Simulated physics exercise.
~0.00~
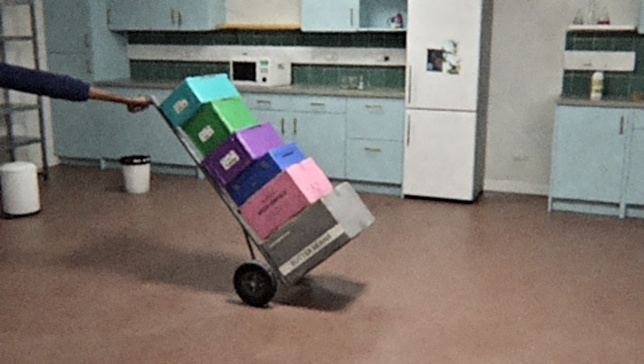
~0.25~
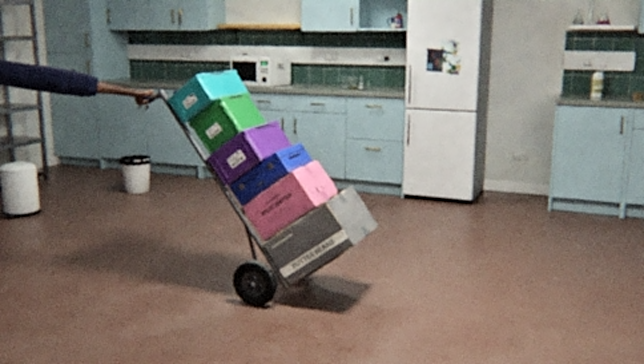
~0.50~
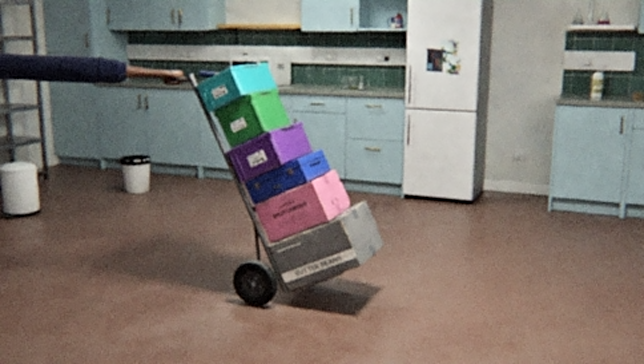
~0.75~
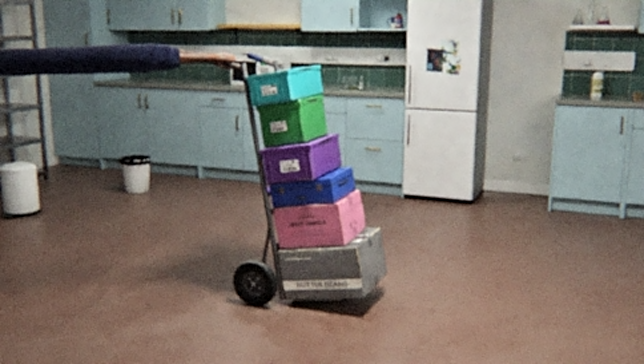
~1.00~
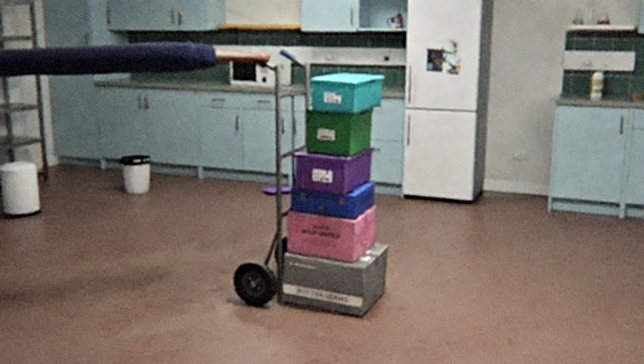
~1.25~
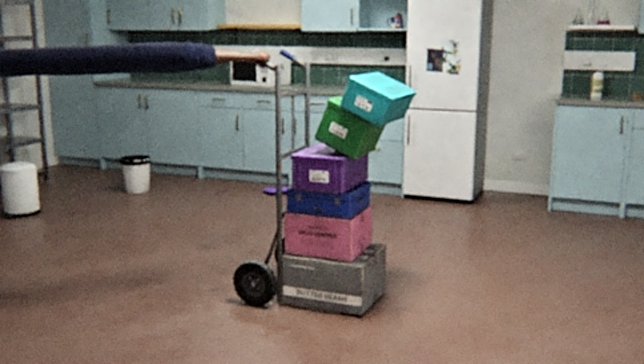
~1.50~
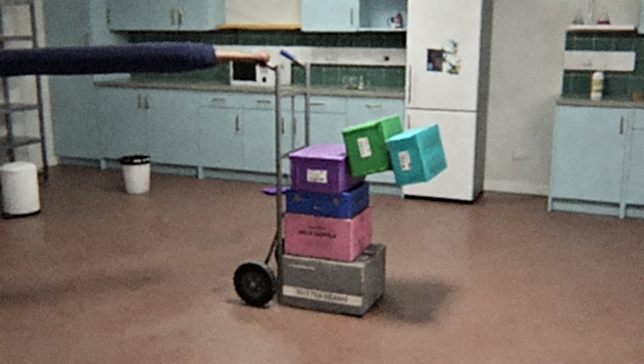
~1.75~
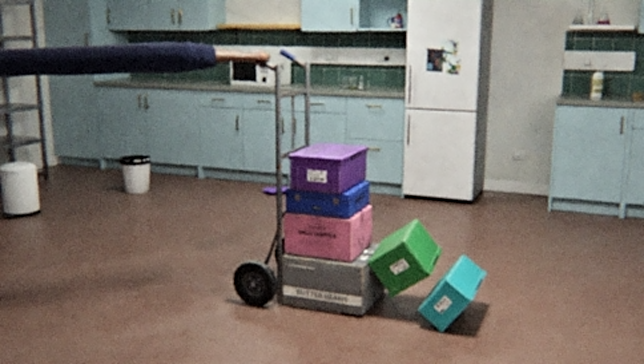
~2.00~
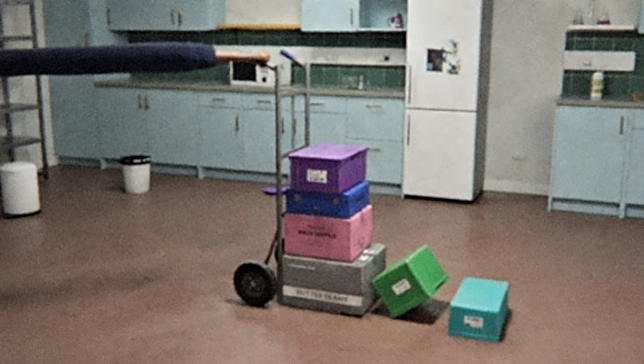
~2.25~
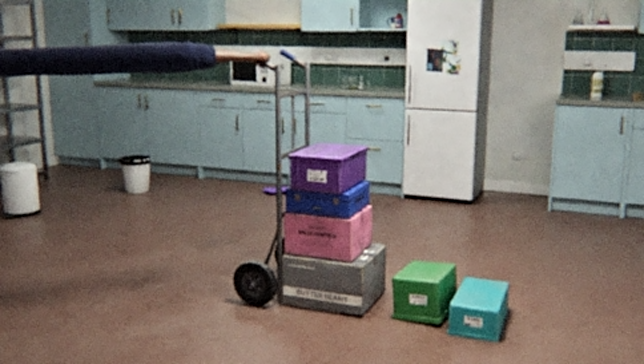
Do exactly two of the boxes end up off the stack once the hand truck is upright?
Yes, the turquoise box and the green box fall off and end up on the floor to the right. The other four stay stacked on the hand truck.
